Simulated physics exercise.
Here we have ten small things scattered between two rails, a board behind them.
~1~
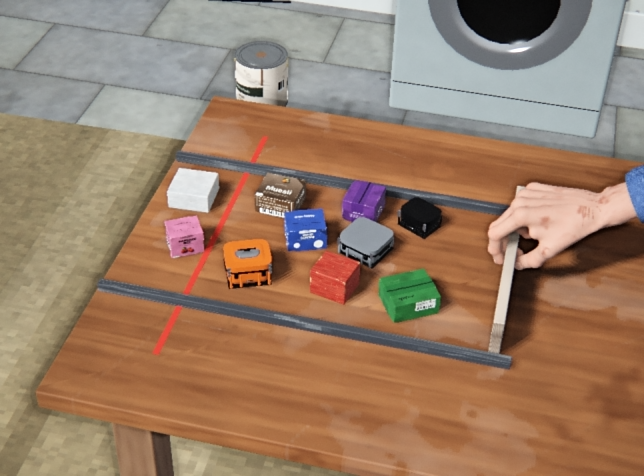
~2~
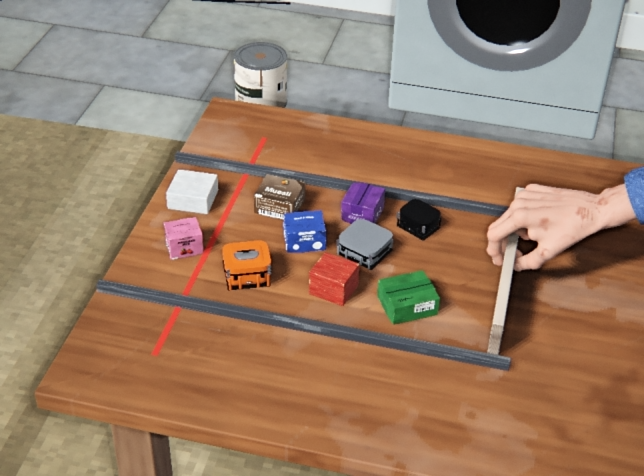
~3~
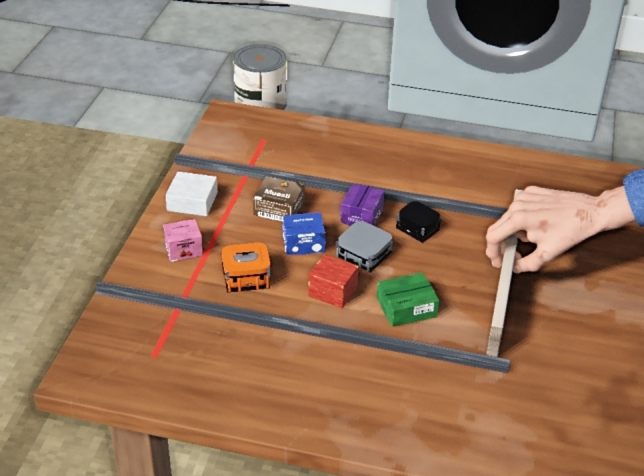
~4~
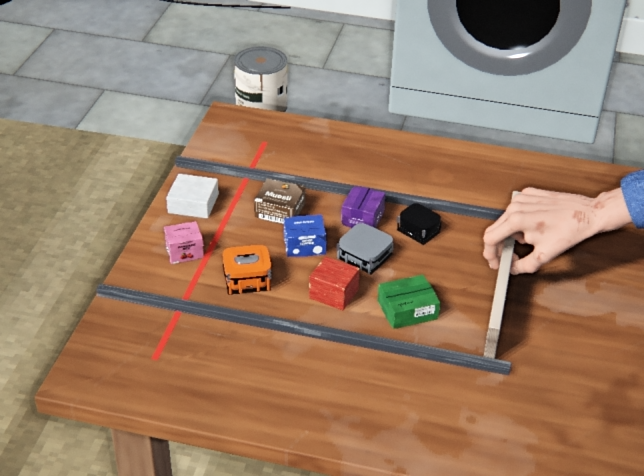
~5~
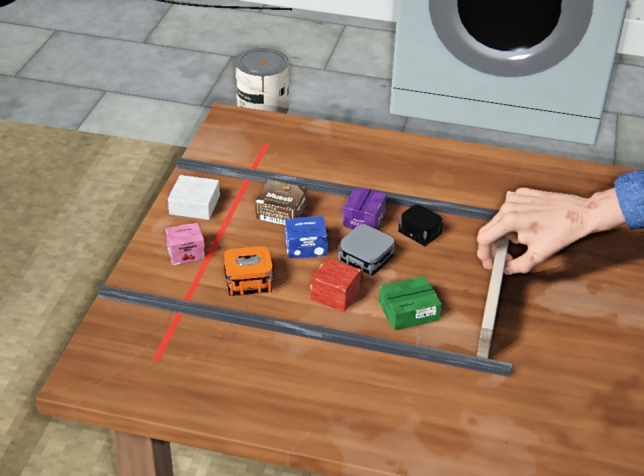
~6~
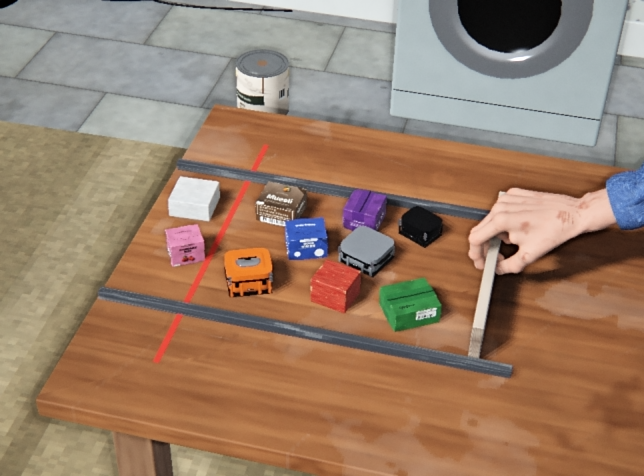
We see ten small boxes and cases in various colours scattered between two dark rails on a wooden table, some beside a red line, while a hand at the right slides a pale board slightly left, leaving them in place.
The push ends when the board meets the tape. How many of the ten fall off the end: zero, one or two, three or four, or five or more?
Outcome: The number that fall off is three or four.
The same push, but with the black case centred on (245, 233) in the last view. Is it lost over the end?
Then it falls.
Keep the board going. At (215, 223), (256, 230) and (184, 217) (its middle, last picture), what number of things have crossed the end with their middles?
Past the end: 4, 2 and 7.
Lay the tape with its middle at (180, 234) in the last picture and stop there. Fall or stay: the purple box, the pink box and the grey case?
The purple box is lost, the pink box falls, the grey case remains up.
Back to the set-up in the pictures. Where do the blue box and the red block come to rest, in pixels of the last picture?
About (165, 212), and the other about (141, 247).
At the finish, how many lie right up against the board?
That makes 3.
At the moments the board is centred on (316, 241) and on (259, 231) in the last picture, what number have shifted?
At the one place 9, at the other 10.
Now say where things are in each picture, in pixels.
White block (194, 190); pink box (184, 236); orange case (248, 264); board (509, 267); tape (217, 232), in the first frame.
Pink box (184, 238); red block (334, 279), in the second frame.
Orange case (246, 267); grey case (365, 246), in the third frame.
White block (193, 196); black case (419, 224), in the fourth frame.
Pink box (185, 244); purple box (365, 211), in the fifth frame.
White block (195, 198); pink box (185, 245); orange case (248, 272); board (490, 272); tape (218, 240), in the sixth frame.
Soon after, none off yet; white block at rest near (195, 198); pink box at rest near (185, 245); orange case at rest near (248, 272).
Then, none off yet; white block moved a little near (183, 197); pink box moved about its own width near (150, 235); orange case moved well along near (181, 258).
At rest, the number that fall off is three or four; fallen, brown box, orange case, pink box and white block.
